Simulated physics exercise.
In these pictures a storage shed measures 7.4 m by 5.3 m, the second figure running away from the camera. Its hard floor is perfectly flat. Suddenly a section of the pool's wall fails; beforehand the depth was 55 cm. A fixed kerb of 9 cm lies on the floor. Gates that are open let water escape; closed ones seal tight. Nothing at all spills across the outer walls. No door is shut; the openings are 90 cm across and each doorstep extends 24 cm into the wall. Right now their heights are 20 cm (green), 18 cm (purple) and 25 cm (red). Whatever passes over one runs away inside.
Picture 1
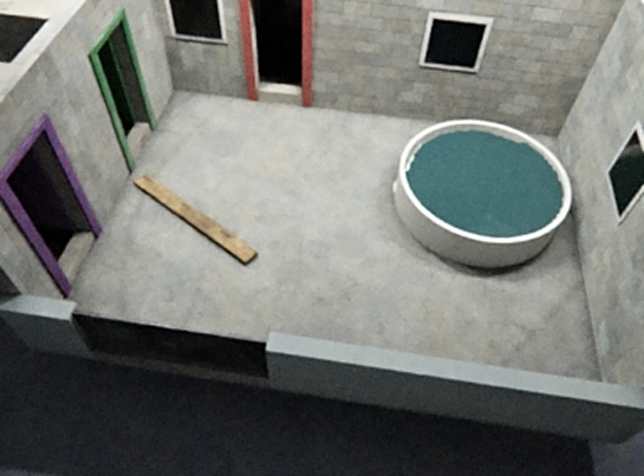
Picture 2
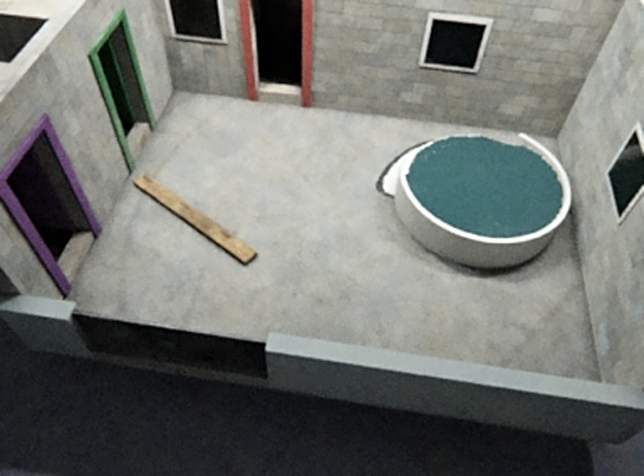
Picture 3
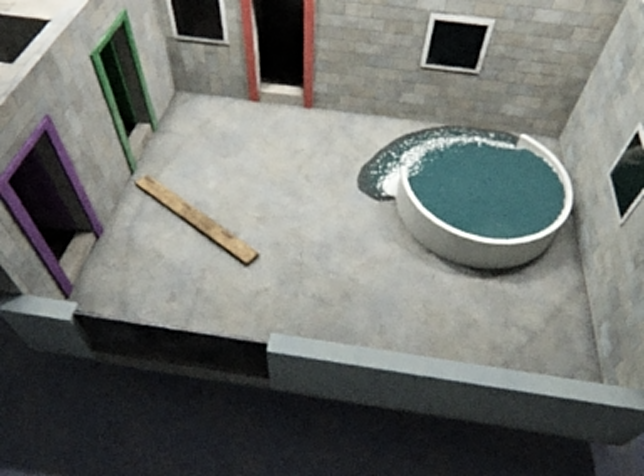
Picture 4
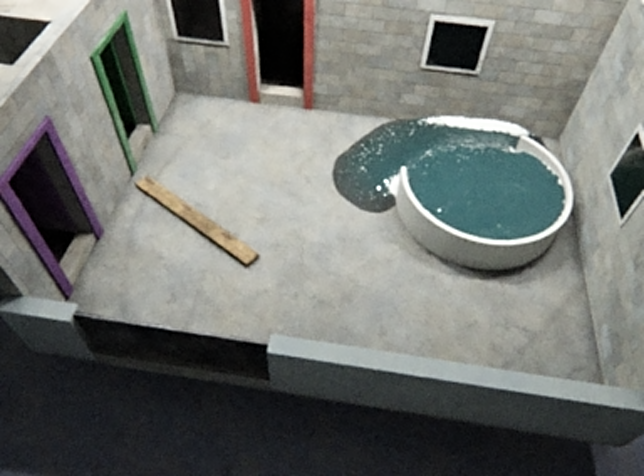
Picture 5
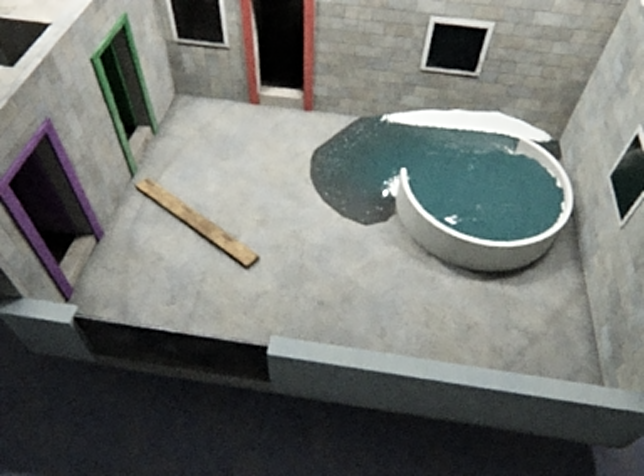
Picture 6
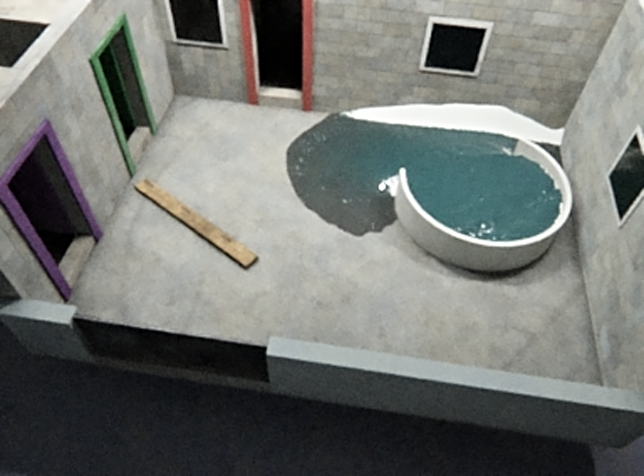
At the start, a round white pool of teal water stands whole on a dry grey floor, with a wooden plank lying to its left. Its wall splits open at the back, and water pours out, spreading leftward and along the rear wall in a widening dark pool, while the plank stays still.
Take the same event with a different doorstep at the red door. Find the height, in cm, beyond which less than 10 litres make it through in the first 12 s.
I would say 10.5 cm.
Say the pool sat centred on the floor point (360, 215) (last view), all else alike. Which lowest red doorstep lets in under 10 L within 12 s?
Close to 24 cm would do it.
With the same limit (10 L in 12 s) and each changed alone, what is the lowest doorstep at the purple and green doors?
Some 4.5 cm for purple, some 22 cm for green.
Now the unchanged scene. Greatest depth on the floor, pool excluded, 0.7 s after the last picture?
I'd put it near 37 cm.
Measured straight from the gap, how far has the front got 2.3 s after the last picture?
The front is some 5.8 m out.
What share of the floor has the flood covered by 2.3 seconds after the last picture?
Approximately 45 % of the floor.
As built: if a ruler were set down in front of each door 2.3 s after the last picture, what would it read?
Door by door in cm - green 27, purple 0, red 11.
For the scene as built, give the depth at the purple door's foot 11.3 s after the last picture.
It works out to about 4.5 centimetres deep.
Then, 0.7 s after the last picture water covers 30 % of the floor, deepest (37 cm) near (451, 136); 13 cm at the red door, 0 litres in over its 25 cm doorstep.
Then, 2.3 s after the last picture water covers 45 % of the floor, deepest (34 cm) near (189, 104); 11 cm at the red door, 0 litres in over its 25 cm doorstep.
Then, 11.3 s after the last picture water covers 95 % of the floor, deepest (12 cm) near (578, 249); 8 cm at the red door, 0 litres in over its 25 cm doorstep.
At the red door as built, the water peaked near 15 cm, 1.3 s after the last picture.
Run again over the same 12 s with other heights there, 16 litres in over 9.5 cm, 1 litre over 13 cm. The limit of 10 litres is kept from about 10.5 cm up.
